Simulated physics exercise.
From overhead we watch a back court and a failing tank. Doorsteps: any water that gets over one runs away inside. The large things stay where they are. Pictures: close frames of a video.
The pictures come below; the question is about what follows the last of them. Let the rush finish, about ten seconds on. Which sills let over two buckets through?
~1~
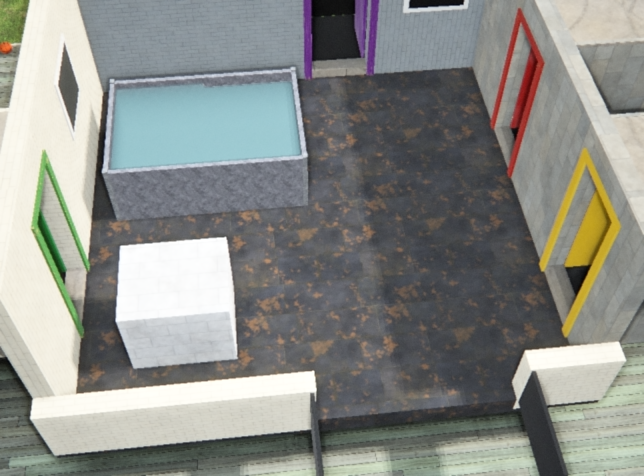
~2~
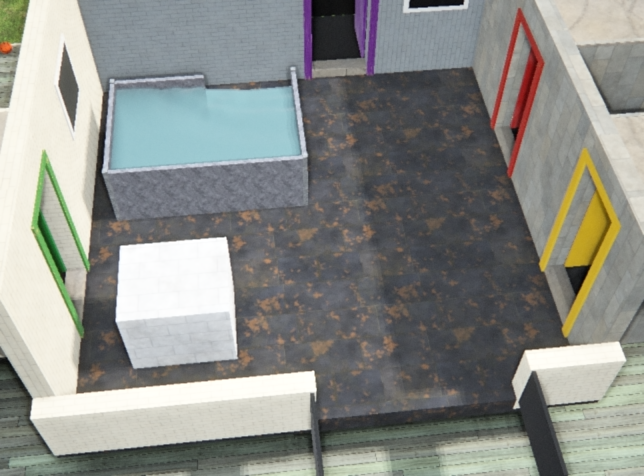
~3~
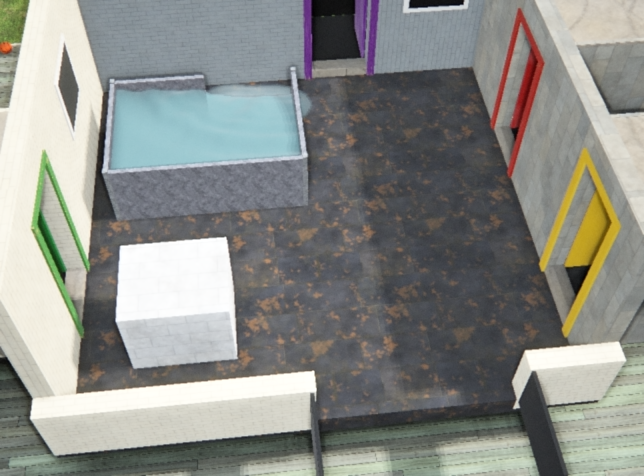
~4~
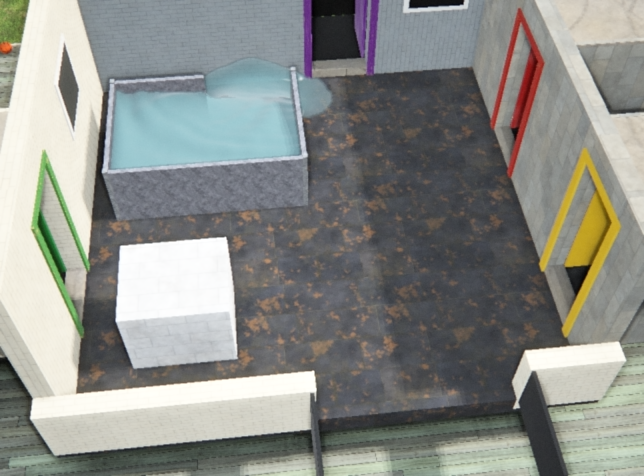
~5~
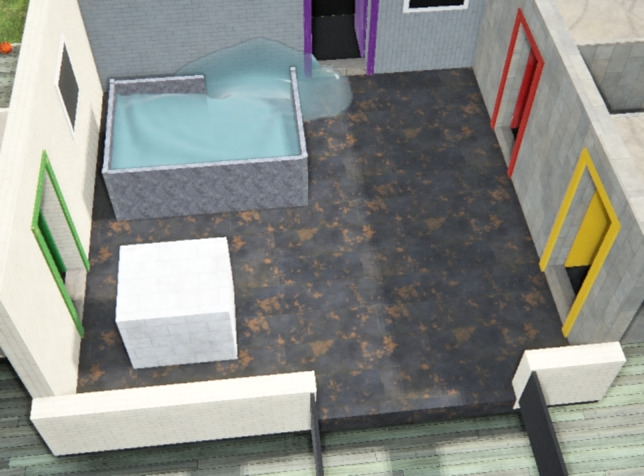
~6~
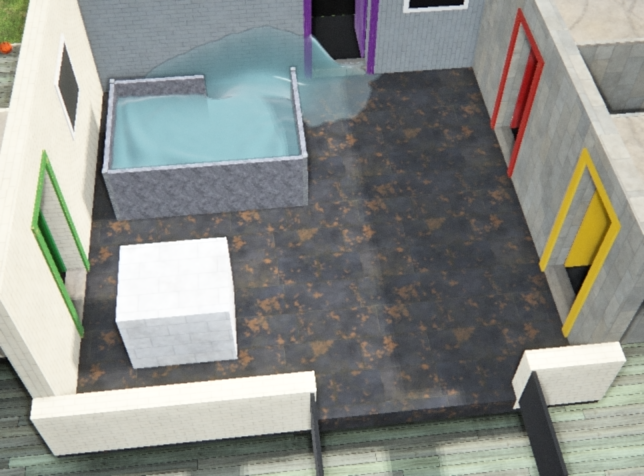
In the end the green door is not overrun past two buckets, the yellow door is not overrun past two buckets, the purple door is overrun past two buckets, the red door is overrun past two buckets.
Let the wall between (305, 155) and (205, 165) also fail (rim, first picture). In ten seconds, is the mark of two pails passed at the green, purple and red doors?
The green door tops the limit, the purple door remains within the limit and the red door remains within the limit.
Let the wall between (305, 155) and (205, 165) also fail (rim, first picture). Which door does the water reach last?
The one in purple comes last.
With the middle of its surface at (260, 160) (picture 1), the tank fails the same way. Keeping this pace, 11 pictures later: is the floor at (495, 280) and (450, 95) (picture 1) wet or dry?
Unflooded, then submerged.
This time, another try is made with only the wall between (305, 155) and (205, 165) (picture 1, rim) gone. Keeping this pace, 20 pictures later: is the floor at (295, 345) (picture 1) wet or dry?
There: Under water.
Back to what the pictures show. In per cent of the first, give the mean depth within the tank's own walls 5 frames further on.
Close to 64 %.
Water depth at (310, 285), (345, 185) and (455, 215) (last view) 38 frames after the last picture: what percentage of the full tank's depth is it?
First spot 6 %, second 2 %, third 6 %.
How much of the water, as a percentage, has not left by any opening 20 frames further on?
Roughly 96 parts in a hundred.
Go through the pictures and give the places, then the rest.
The first frame shows still water in the open tank at (205, 122).
In the second frame, water pours out on the open tank's far side and has run to a hidden place.
In the third frame, water pours out on the open tank's far side and has run to a hidden place.
In the fourth frame, water pours out on the open tank's far side and has run to (312, 79).
In the fifth frame, the front is at (341, 77), out from the gap on the open tank's far side.
In the sixth frame, the front is at (374, 75), out from the gap on the open tank's far side.
A moment on, water covers 25 % of the floor; the green door not reached, the yellow door not reached, the purple door over two buckets in, the red door not reached.
Next, water covers 35 % of the floor; the green door wet at the sill, nothing in, the yellow door not reached, the purple door over two buckets in, the red door under two buckets in.
Then, water covers 55 % of the floor; the green door wet at the sill, nothing in, the yellow door wet at the sill, nothing in, the purple door far over two buckets in, the red door far over two buckets in.
Later, water covers 90 % of the floor; the green door wet at the sill, nothing in, the yellow door wet at the sill, nothing in, the purple door far over two buckets in, the red door far over two buckets in.
In the end, water covers 95 % of the floor; the green door under two buckets in, the yellow door under two buckets in, the purple door far over two buckets in, the red door far over two buckets in.
